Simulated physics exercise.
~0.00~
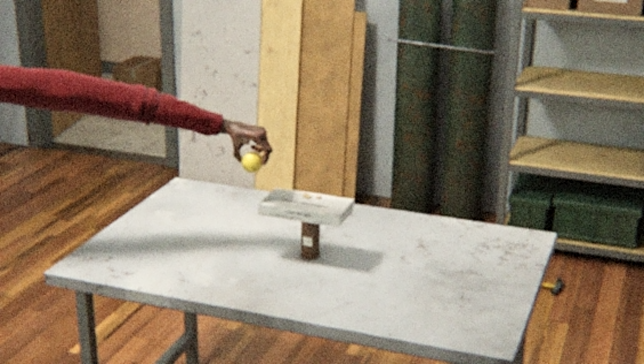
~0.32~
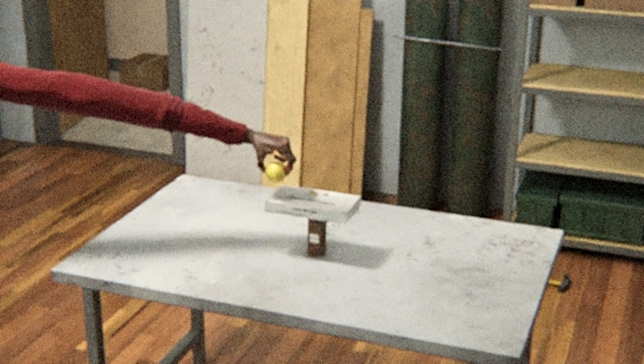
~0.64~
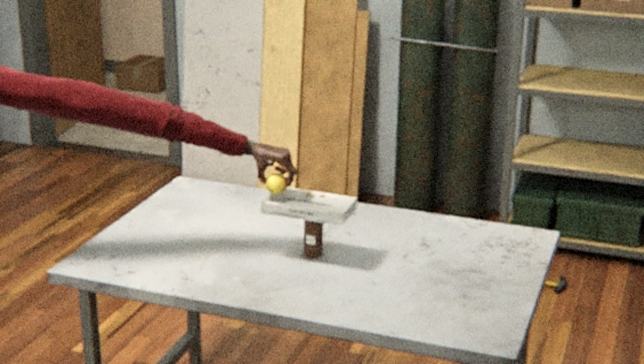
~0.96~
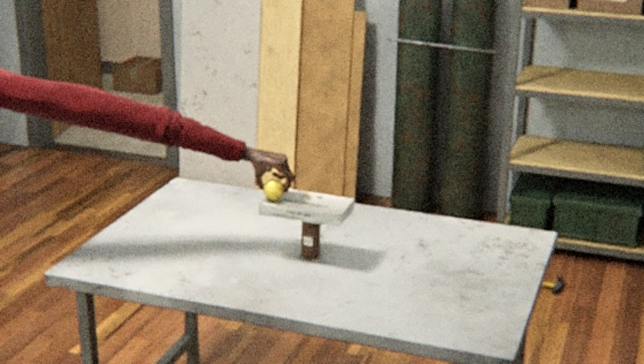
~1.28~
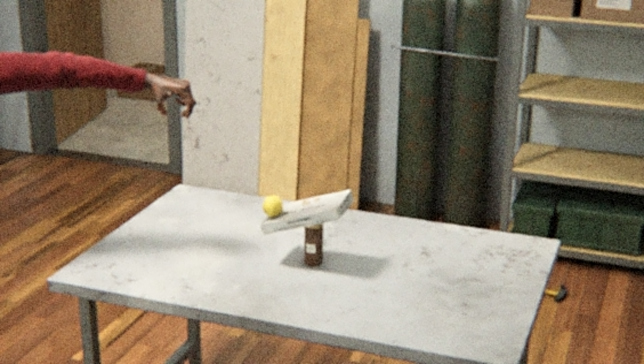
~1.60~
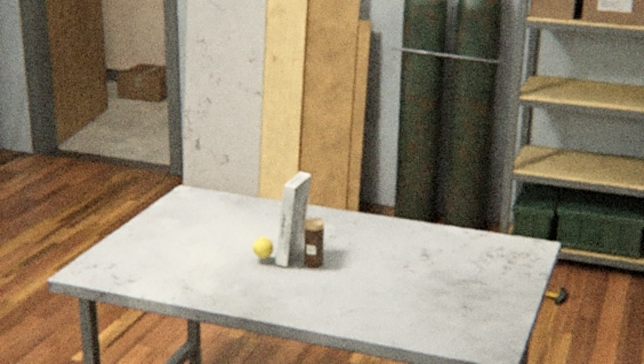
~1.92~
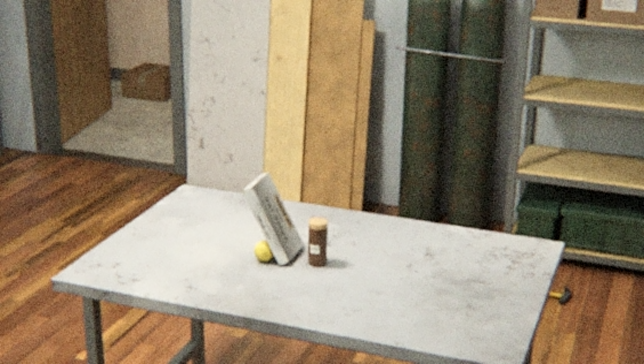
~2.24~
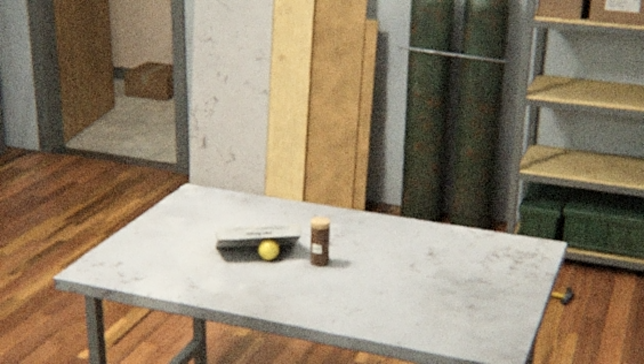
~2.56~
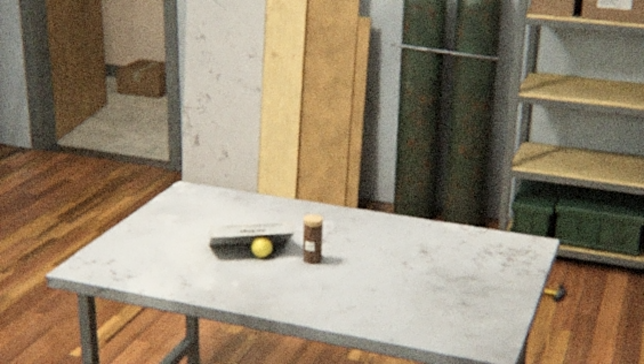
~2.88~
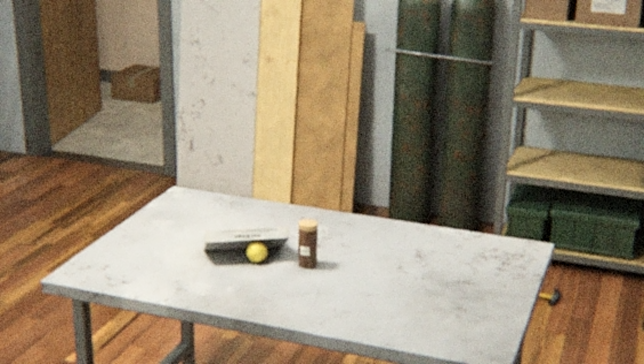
The clip shows a hand setting a yellow lemon on the left end of a white packet balanced atop a brown jar on a table. Once released, the packet tips left, and both drop to the tabletop, resting beside the jar, which stays standing.
